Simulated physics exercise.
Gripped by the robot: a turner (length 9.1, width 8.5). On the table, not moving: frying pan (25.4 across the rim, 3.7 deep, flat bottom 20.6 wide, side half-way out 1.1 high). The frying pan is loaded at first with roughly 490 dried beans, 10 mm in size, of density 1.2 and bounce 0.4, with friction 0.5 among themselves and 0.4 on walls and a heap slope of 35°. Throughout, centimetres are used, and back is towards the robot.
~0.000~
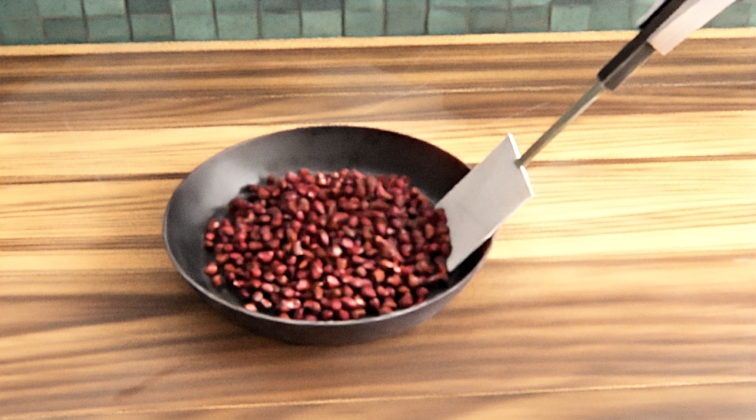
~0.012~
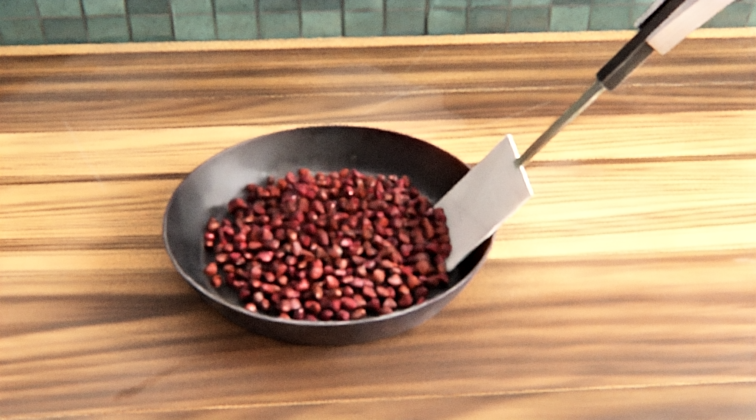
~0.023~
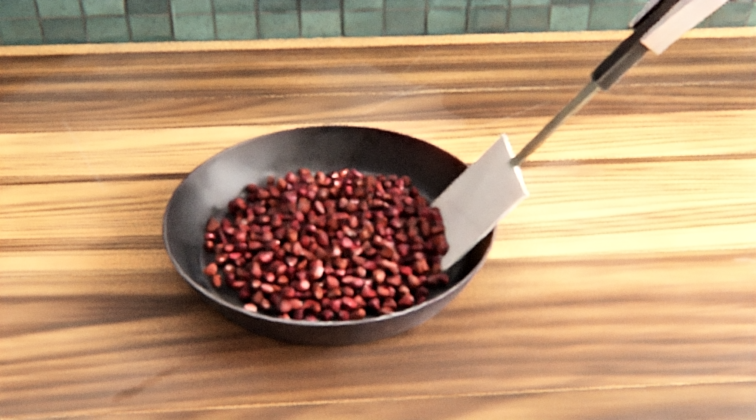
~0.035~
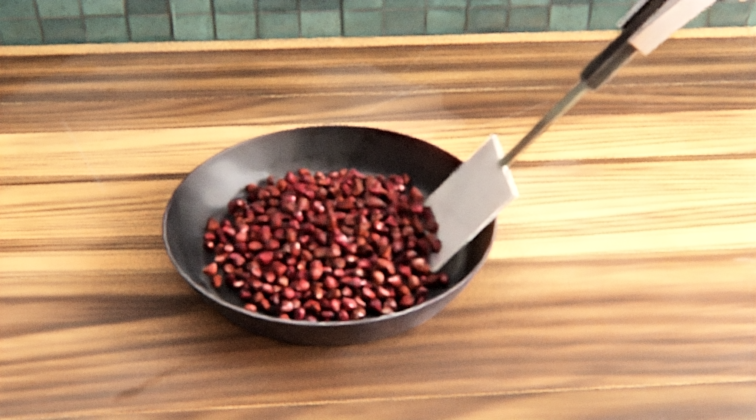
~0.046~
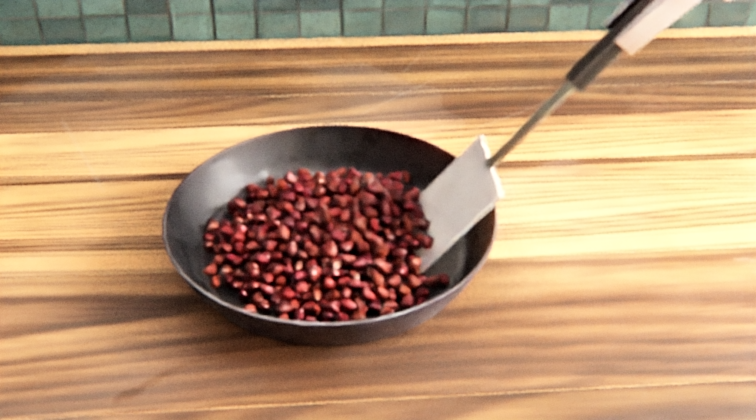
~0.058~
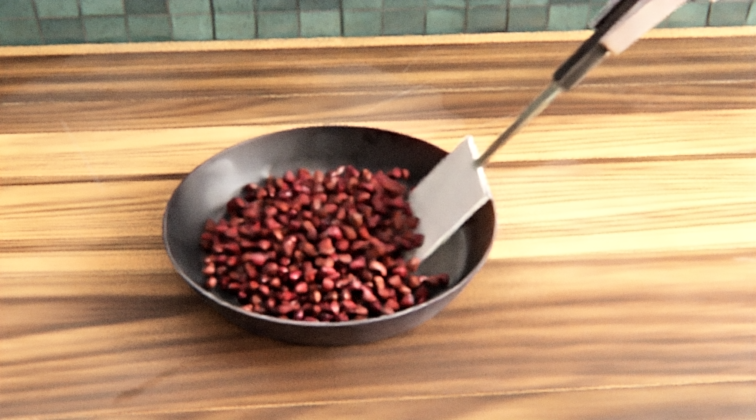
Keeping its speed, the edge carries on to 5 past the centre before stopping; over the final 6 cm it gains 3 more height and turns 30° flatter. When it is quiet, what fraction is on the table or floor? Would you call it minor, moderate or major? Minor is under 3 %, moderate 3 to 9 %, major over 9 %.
I would call it minor.
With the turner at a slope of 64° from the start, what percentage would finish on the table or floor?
About 0 per cent.
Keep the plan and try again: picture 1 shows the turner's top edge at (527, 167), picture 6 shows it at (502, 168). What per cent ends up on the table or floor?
0 %.
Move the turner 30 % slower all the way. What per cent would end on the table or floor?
Some 0 in a hundred.
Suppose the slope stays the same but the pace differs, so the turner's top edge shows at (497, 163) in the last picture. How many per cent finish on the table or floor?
My guess is around 0 percent.
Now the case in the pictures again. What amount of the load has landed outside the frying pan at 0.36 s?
Around 2 %.
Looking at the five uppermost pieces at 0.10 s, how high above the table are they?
About 4 cm.
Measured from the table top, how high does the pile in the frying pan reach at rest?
4.5 cm.
By 0.10 s, sloping 51°, highest piece 5 above the table; 488 in the frying pan.
By 0.14 s, sloping 39°, highest piece 5 above the table; 488 in the frying pan.
By 0.36 s, sloping 21°, highest piece 4 above the table; 482 in the frying pan, 6 on the table or floor.
By 1.41 s, sloping 21°, highest piece 4 above the table; 482 in the frying pan, 6 on the table or floor.
Final count, 482 in the frying pan, 6 on the table or floor. That is 1 % on the table or floor.
